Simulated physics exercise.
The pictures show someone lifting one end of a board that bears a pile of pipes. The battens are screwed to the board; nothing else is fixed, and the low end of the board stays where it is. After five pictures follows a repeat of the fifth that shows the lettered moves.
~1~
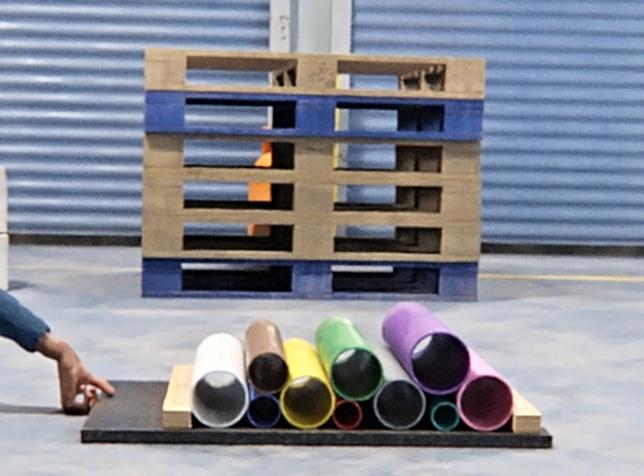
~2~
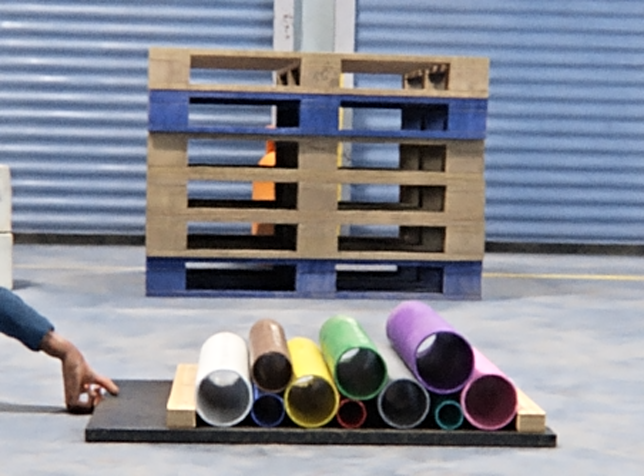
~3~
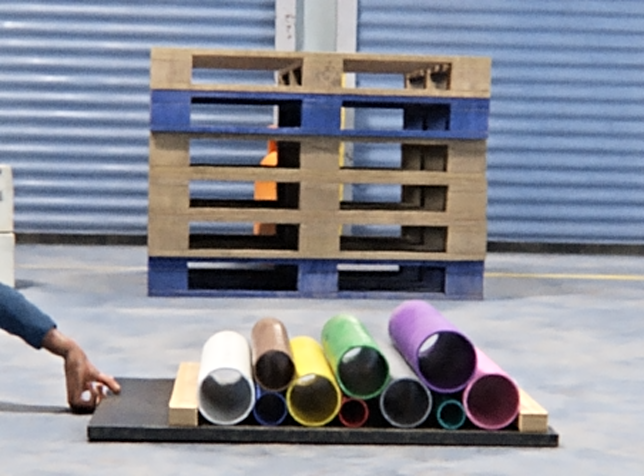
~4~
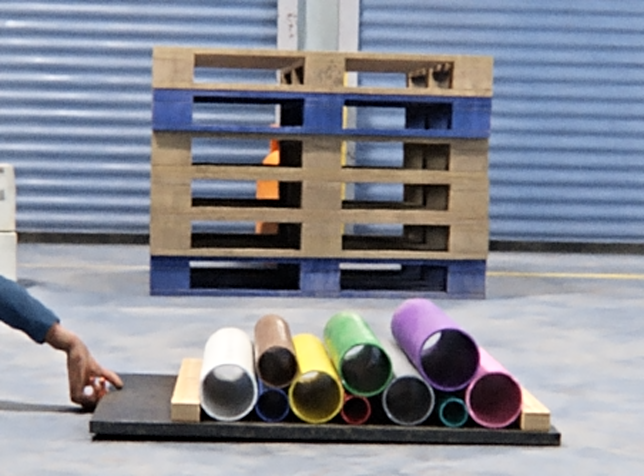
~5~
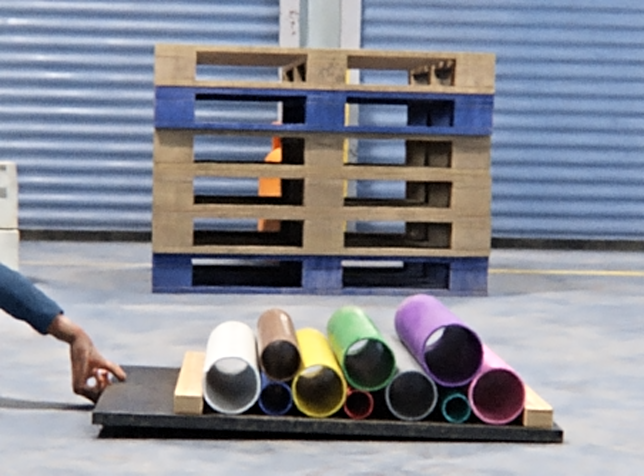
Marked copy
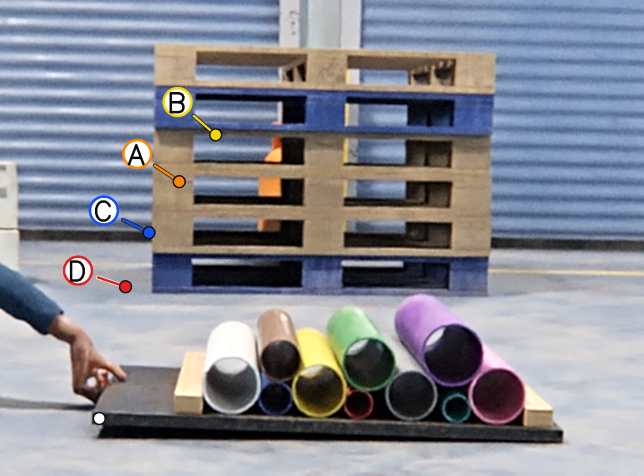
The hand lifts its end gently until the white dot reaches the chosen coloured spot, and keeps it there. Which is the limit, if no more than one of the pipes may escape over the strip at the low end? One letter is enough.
Lift it to B and no more.
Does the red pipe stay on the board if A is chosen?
Yes.
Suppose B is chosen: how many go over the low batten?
It comes to none.
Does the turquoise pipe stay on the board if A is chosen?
Yes.
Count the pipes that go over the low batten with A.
It comes to none.
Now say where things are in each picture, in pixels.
The first picture shows grey pipe (399, 404).
The second picture shows pink pipe (490, 401).
The third picture shows board (317, 400); white pipe (225, 395); blue pipe (270, 408).
The fourth picture shows board (320, 397); white pipe (228, 391); blue pipe (273, 405).
The fifth picture shows board (322, 391); white pipe (231, 384); blue pipe (276, 398).
On the copy, A at (179, 182); B at (216, 135); C at (149, 232); D at (125, 287); the white dot at (99, 419).
On B. First, board at 21°.
Then, board at 39°.
Finally, board at 40°, none over the low batten.
By contrast, A none over the low batten; C none over the low batten; D none over the low batten.
